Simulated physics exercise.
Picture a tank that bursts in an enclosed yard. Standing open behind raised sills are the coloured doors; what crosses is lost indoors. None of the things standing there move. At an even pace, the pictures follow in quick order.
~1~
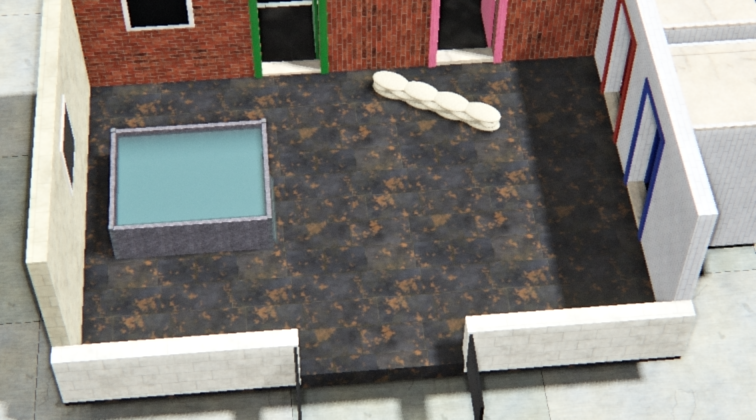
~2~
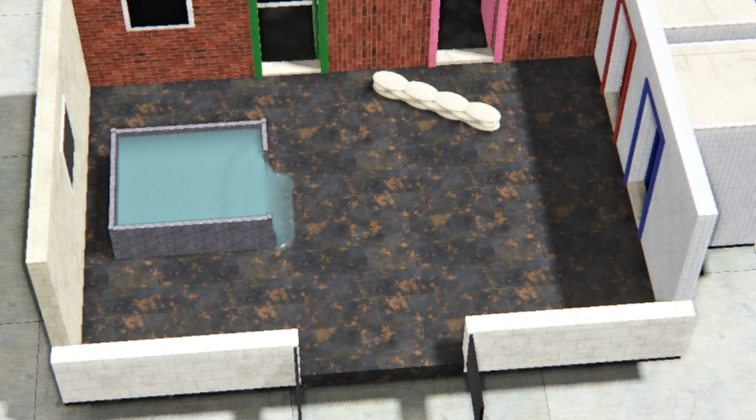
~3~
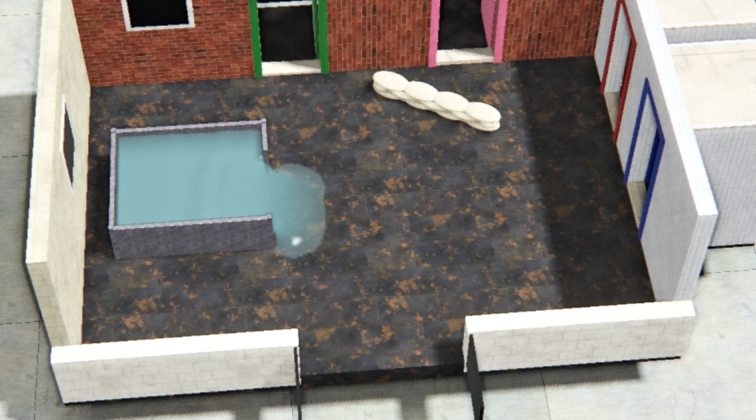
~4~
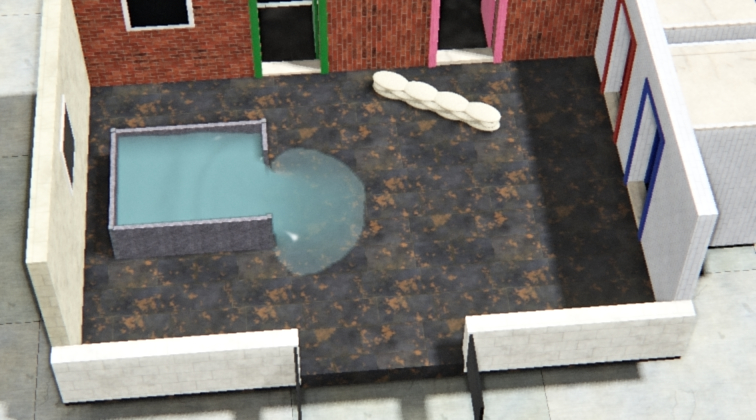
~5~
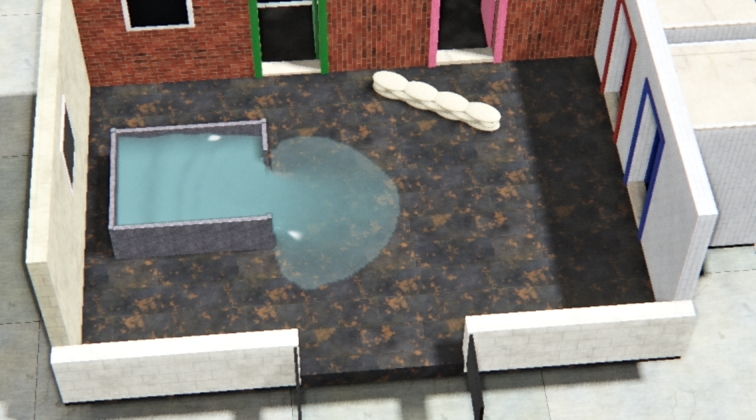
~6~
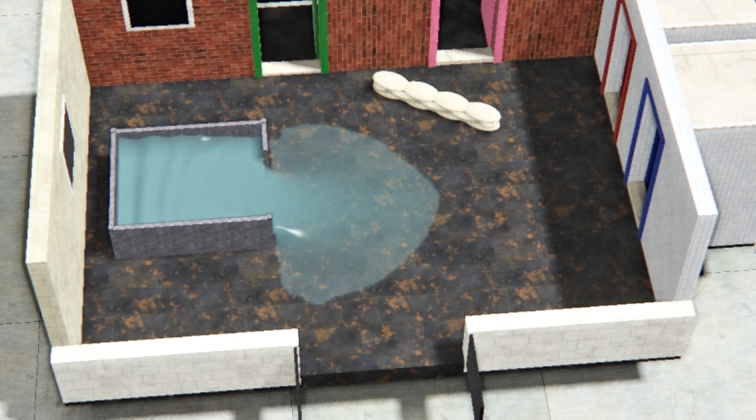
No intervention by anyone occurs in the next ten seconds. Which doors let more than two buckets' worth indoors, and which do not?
One by one: The blue door sees more than two buckets come in; the pink door sees no more than two buckets come in; the red door sees more than two buckets come in; the green door sees no more than two buckets come in.
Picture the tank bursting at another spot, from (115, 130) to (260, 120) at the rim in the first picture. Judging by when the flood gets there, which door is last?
Answer: The door marked blue.
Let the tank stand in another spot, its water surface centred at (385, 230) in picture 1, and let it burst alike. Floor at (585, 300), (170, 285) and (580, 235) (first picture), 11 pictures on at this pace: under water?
In the order asked: Reached by the flood, not reached, reached by the flood.
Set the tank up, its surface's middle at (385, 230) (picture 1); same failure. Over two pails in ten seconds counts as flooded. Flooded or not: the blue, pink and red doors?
Well, the blue door tops the threshold, the pink door tops the threshold, and the red door tops the threshold.
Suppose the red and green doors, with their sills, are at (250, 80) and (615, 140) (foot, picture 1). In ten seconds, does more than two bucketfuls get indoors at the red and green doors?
As I see it, the red door does not reach it and the green door crosses the line.
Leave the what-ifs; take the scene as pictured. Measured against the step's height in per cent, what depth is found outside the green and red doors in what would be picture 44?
Estimate, in order: 40 and 210 percent.
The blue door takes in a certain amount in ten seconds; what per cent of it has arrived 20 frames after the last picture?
My estimate: Close to 40 per cent.
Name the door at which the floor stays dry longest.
It's the pink one.
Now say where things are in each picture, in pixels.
In the first picture, the open tank at (190, 177) is whole and still.
In the second picture, the front is at (278, 176), out from the gap at (267, 202).
In the third picture, the front is at (310, 174), out from the gap at (267, 204).
In the fourth picture, the front is at (356, 183), out from the gap at (267, 205).
In the fifth picture, water pours out at (267, 204) and has run to (390, 184).
In the sixth picture, the front is at (432, 194), out from the gap at (267, 204).
A moment on, water covers 35 % of the floor; the blue door not reached, the pink door not reached, the red door not reached, the green door not reached.
Next, water covers 50 % of the floor; the blue door under two buckets in, the pink door not reached, the red door not reached, the green door not reached.
Then, water covers 55 % of the floor; the blue door over two buckets in, the pink door not reached, the red door over two buckets in, the green door not reached.
Later, water covers 60 % of the floor; the blue door far over two buckets in, the pink door wet at the sill, nothing in, the red door over two buckets in, the green door wet at the sill, nothing in.
In the end, water covers 75 % of the floor; the blue door far over two buckets in, the pink door wet at the sill, nothing in, the red door far over two buckets in, the green door wet at the sill, nothing in.
